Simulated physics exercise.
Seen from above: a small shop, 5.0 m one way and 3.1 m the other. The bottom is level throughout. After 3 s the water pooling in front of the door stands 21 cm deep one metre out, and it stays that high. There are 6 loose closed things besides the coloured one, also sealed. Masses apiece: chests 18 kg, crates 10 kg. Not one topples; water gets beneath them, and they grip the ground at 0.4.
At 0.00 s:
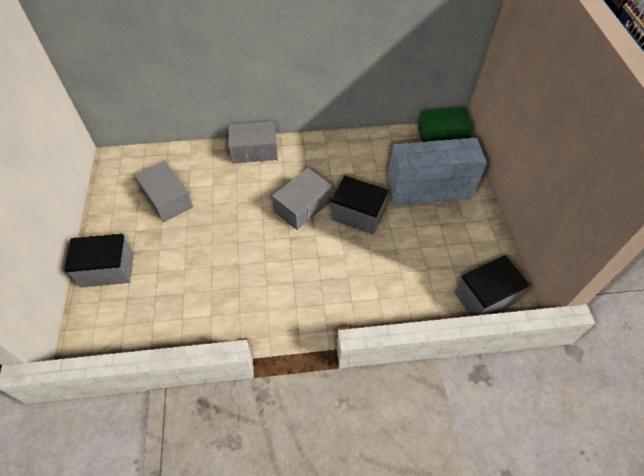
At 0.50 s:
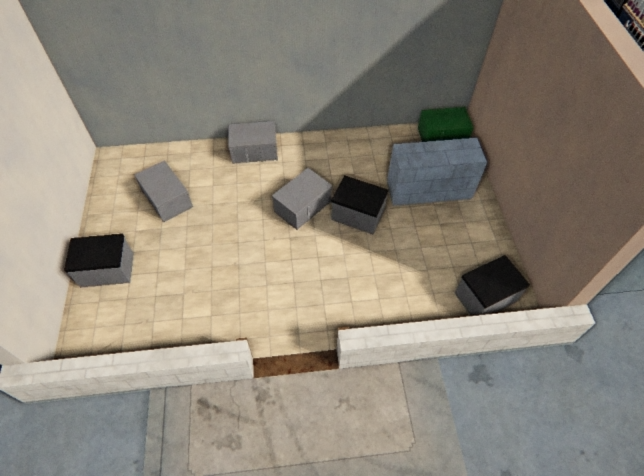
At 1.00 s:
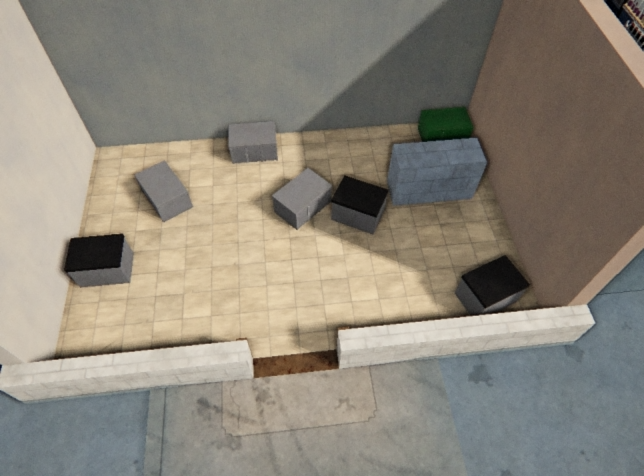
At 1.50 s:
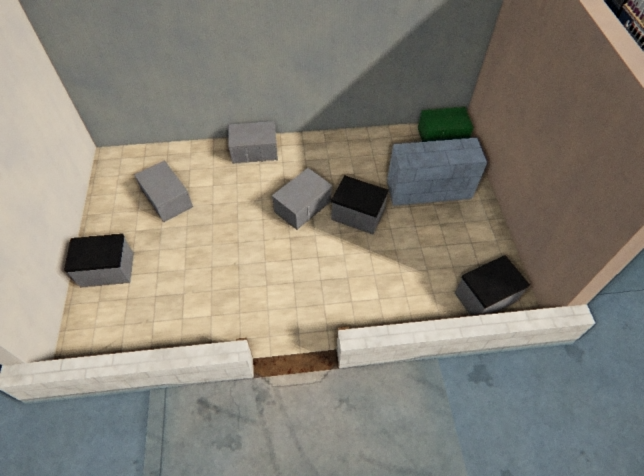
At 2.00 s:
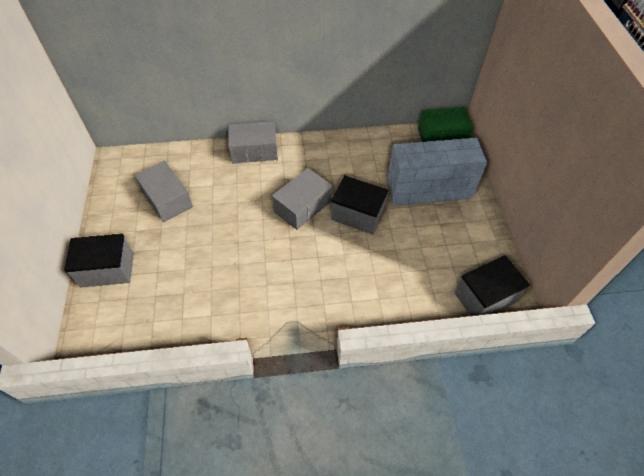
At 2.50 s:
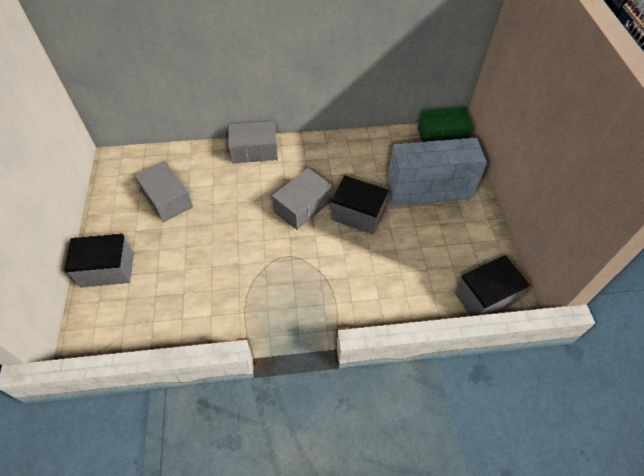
Water spreads over the pavement outside a small shop, then creeps in through the doorway.
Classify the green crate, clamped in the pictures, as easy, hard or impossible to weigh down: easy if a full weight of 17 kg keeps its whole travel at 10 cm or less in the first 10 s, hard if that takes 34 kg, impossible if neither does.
Hard.
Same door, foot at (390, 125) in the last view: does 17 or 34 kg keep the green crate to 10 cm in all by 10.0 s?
Under that change no listed mass suffices.
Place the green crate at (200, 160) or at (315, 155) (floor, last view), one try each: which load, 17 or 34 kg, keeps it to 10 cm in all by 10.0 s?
First try, only the heavier option works; second try, only the heavier option works.
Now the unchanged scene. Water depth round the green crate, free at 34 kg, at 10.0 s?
10 cm, roughly.
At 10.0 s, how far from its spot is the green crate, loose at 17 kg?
About 30 cm off its spot.
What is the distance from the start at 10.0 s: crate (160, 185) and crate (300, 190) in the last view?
They sit 50 cm and 120 cm away, in the order given.
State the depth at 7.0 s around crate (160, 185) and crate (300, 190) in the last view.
Roughly 4 and 4 cm.
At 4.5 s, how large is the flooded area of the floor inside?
The covered patch comes to about 8.5 m2.
After 3.5 s the green crate would be 0 cm from its start with 17 kg and 0 cm from its start with 34 kg; 0 cm of water round it then.
After 4.5 s the green crate would be 0 cm from its start with 17 kg and 0 cm from its start with 34 kg; 0 cm of water round it then.
After 7.0 s the green crate would be 0 cm from its start with 17 kg and 0 cm from its start with 34 kg; 5 cm of water round it then.
After 10.0 s the green crate would be 30 cm from its start with 17 kg and 0 cm from its start with 34 kg; 10 cm of water round it then.
